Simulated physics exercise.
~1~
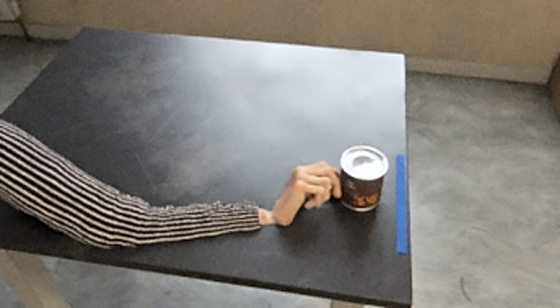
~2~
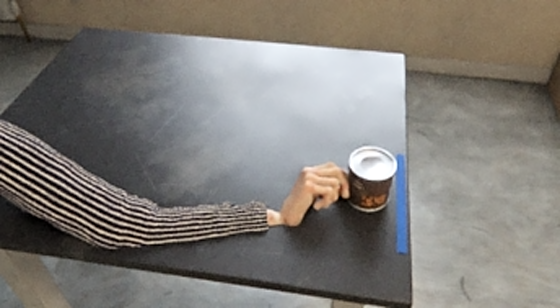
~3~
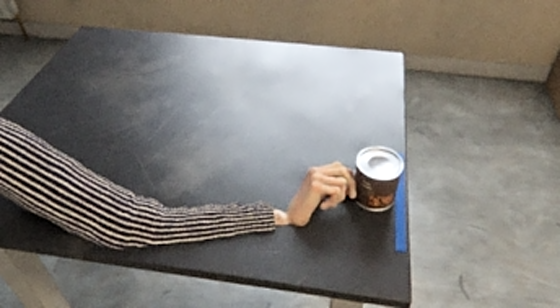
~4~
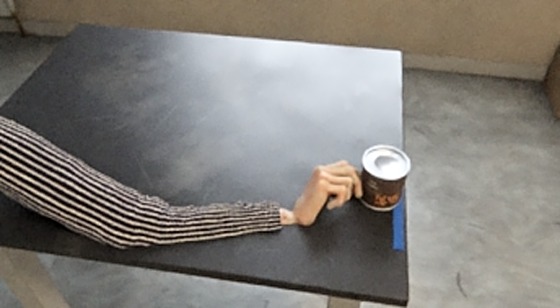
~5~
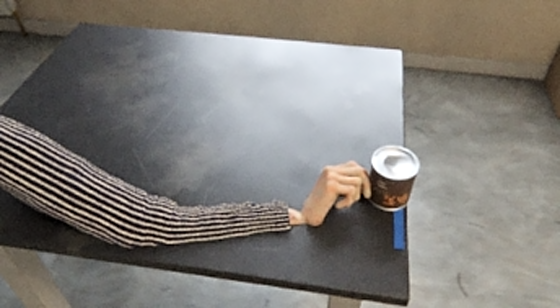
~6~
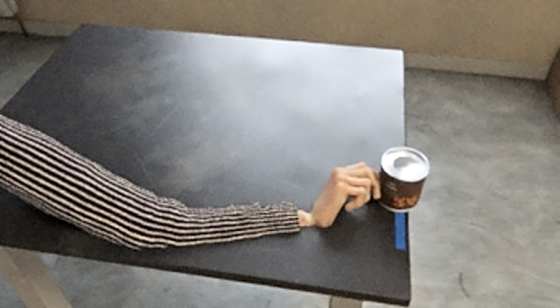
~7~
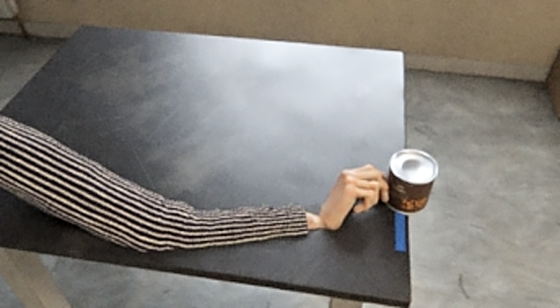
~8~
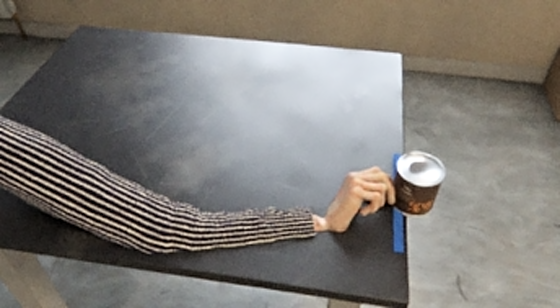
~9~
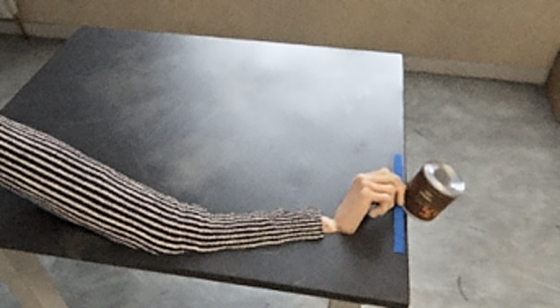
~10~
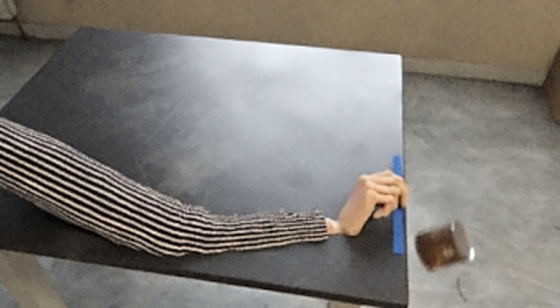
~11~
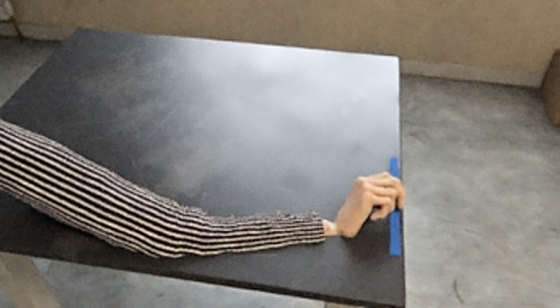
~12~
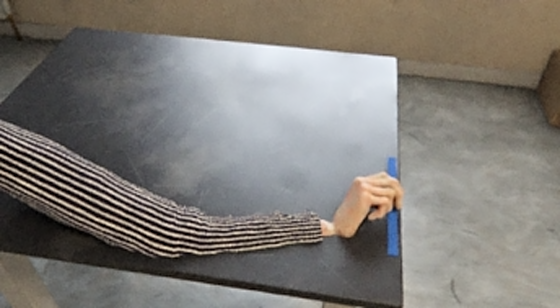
Hand in a striped sleeve pushing a brown pot right across a dark table, past blue tape, until it tips off the edge and falls.
